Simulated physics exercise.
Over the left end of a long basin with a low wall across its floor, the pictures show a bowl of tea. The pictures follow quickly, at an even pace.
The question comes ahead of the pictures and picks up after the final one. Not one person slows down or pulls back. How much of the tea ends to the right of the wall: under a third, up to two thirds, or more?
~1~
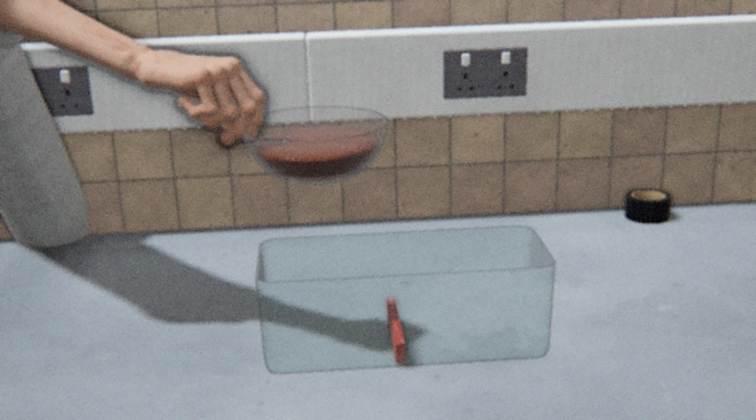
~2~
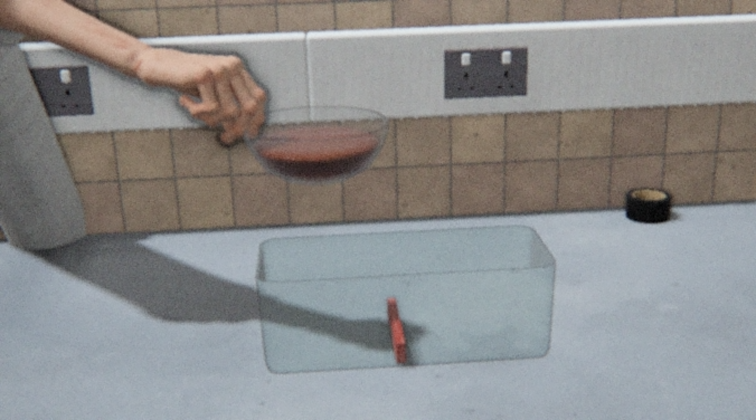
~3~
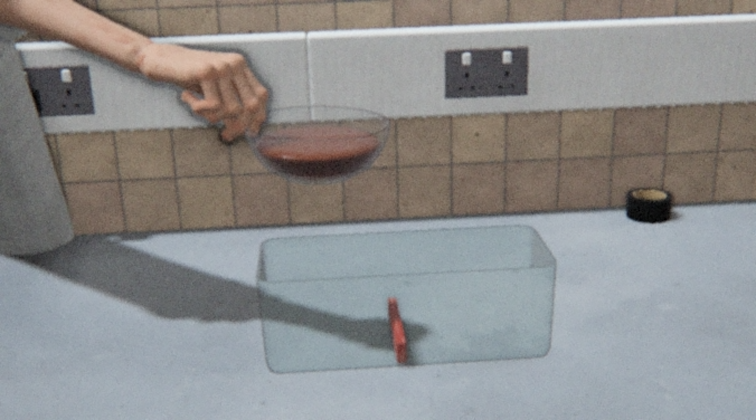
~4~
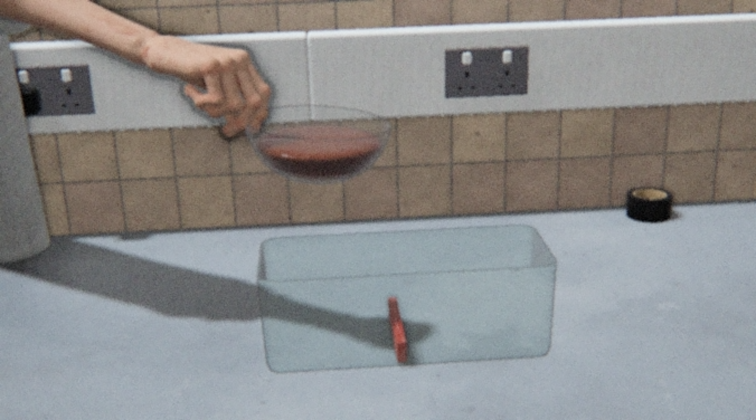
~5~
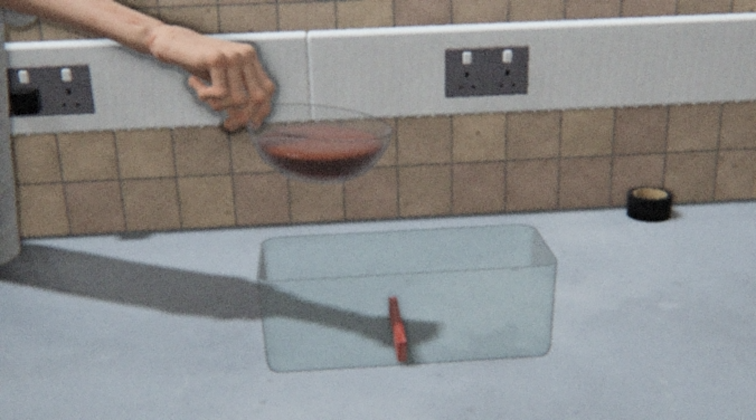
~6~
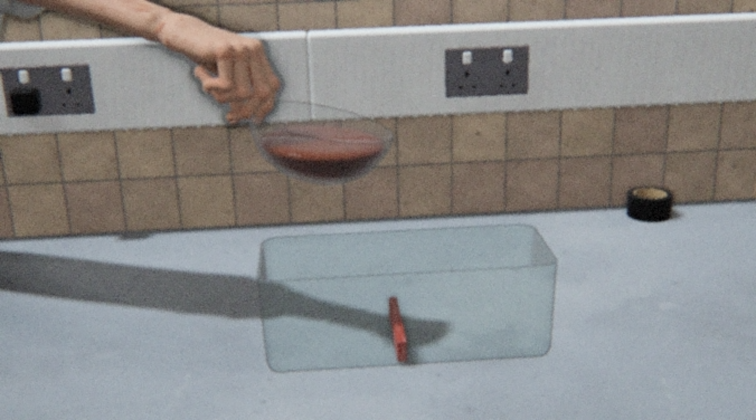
I expect what gathers right of the wall to rise past two thirds.
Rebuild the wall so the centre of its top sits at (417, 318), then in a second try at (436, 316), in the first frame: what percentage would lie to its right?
First try 65 per cent, second try 45 per cent.
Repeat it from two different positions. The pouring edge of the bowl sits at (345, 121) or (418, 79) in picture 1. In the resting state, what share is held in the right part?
50 and 85 per cent.
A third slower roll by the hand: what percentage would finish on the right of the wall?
I'd say roughly 80 in every hundred ends up there.
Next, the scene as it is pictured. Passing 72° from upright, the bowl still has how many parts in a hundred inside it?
Near 30 per cent.
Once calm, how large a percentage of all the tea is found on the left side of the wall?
About 25 percent.
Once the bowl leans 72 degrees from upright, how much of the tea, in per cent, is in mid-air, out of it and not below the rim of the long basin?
Some 50 per cent, I'd say.
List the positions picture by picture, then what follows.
Tilt 0°; pouring edge (387, 121); surface from (251, 143) to (381, 138); the long basin's rim runs from (259, 262) to (543, 246); the wall's top is at (395, 321), in the first picture.
Tilt 1°; pouring edge (388, 122); surface from (251, 142) to (382, 137), in the second picture.
Tilt 2°; pouring edge (389, 123); surface from (252, 140) to (382, 138), in the third picture.
Tilt 5°; pouring edge (390, 126); surface from (253, 139) to (383, 138), in the fourth picture.
Tilt 9°; pouring edge (392, 130); surface from (256, 138) to (385, 139), in the fifth picture.
Tilt 13°; pouring edge (393, 136); surface from (258, 138) to (387, 140), in the sixth picture.
A moment on, the bowl is tipped part way and 28 per cent is still to pour, 0 is left of the wall and 23 right of it.
Next, the bowl is tipped right over and 0 per cent is still to pour, 21 is left of the wall and 75 right of it.
Then the bowl is tipped right over and 0 per cent is still to pour, 24 is left of the wall and 75 right of it.
Later the bowl is tipped right over and 0 per cent is still to pour, 25 is left of the wall and 75 right of it.
At rest 25 per cent lies left of the wall, 75 right of it and 0 outside.
